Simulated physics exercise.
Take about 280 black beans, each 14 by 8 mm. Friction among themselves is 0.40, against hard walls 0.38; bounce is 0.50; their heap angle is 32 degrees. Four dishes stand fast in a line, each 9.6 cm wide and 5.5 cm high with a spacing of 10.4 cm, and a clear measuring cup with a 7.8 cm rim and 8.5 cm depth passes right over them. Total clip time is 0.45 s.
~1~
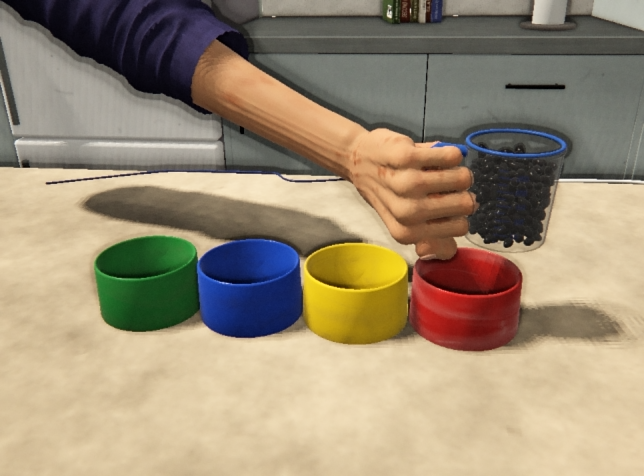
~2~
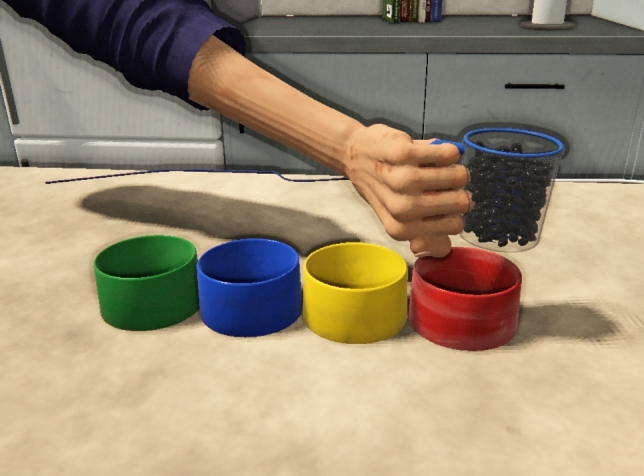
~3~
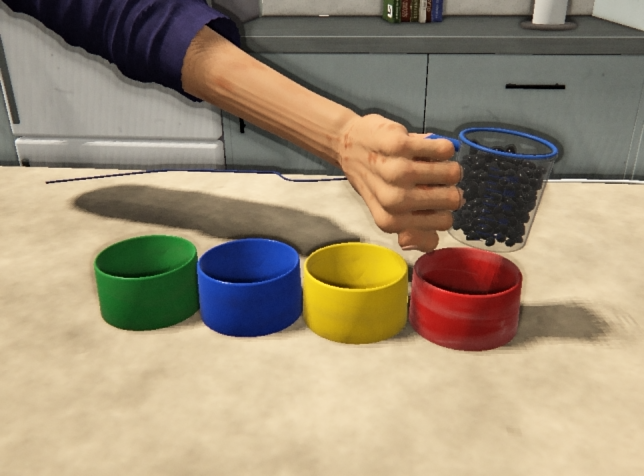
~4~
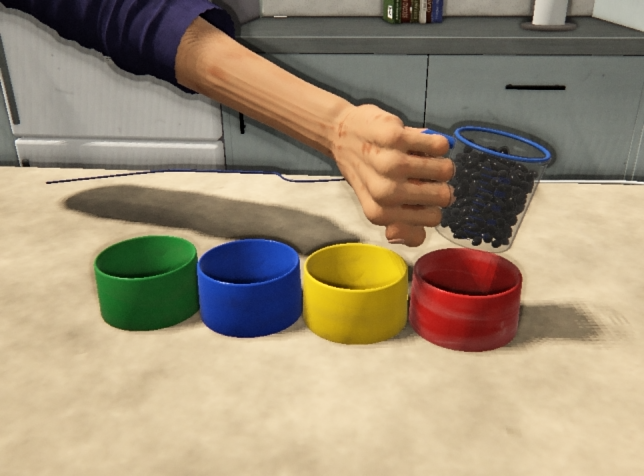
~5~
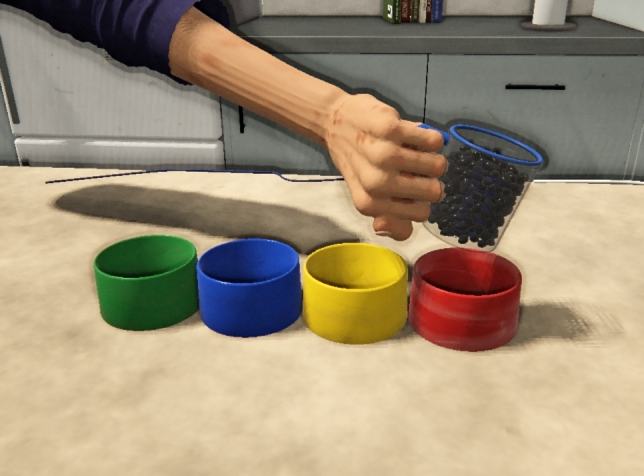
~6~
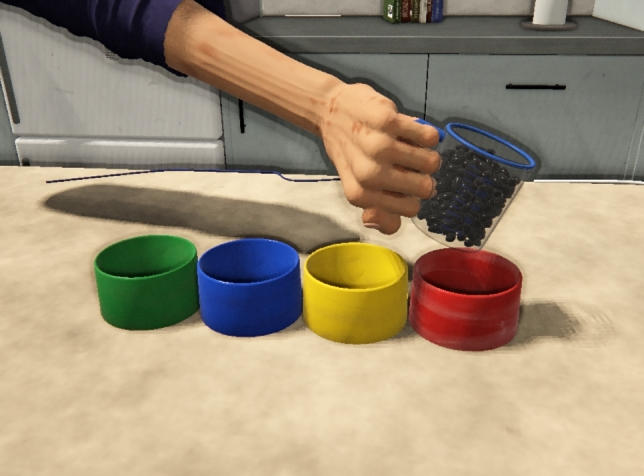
On a kitchen counter, green, blue, yellow and red dishes stand in a row while a hand holds a clear, blue-rimmed cup of black beans upright behind the red one. The hand moves the cup slightly left, gradually tilting its rim down to the right, and the beans stay inside.
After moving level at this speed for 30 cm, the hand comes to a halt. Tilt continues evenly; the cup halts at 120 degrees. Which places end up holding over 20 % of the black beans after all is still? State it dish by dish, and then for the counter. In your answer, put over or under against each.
Red - under; blue - under; green - under; yellow - over; counter - under.
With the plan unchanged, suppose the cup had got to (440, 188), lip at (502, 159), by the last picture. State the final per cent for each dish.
Per cent kept: Red 0, blue 100, green 0, yellow 0.
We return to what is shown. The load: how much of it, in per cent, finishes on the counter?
The answer is roughly 5 per cent.
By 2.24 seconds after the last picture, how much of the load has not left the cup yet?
It works out to about 0 per cent of the load.
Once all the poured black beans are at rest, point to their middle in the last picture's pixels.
My guess is close to (350, 294).
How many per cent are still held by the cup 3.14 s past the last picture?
0 per cent.
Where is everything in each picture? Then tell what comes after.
In the first picture, cup at (509, 190), tilt 0 degrees, lip at (563, 144), moved 0.0 cm; middle of the pieces at (505, 191); red dish at (467, 271); yellow dish at (356, 266); blue dish at (249, 261); green dish at (146, 257).
In the second picture, cup at (505, 190), tilt 2 degrees, lip at (560, 145), moved 0.3 cm; middle of the pieces at (501, 191).
In the third picture, cup at (496, 190), tilt 6 degrees, lip at (555, 149), moved 1.1 cm; middle of the pieces at (492, 190).
In the fourth picture, cup at (487, 190), tilt 11 degrees, lip at (548, 154), moved 1.9 cm; middle of the pieces at (483, 191).
In the fifth picture, cup at (477, 190), tilt 16 degrees, lip at (540, 158), moved 2.7 cm; middle of the pieces at (473, 190).
In the sixth picture, cup at (468, 189), tilt 21 degrees, lip at (533, 163), moved 3.5 cm; middle of the pieces at (464, 189); red dish at (467, 271); yellow dish at (356, 265); blue dish at (249, 260); green dish at (146, 256).
Then, 1.34 s after the last picture, tilt 93 degrees; cup holds 90 %, red 5 %, yellow 5 %.
Then, 2.24 s after the last picture, tilt 120 degrees; cup holds 0 %, red 5 %, yellow 90 %.
Then, 3.14 s after the last picture, tilt 120 degrees; cup holds 0 %, red 5 %, yellow 90 %.
In the end, red 5 %, blue 0 %, green 0 %, yellow 90 %, counter 5 %.
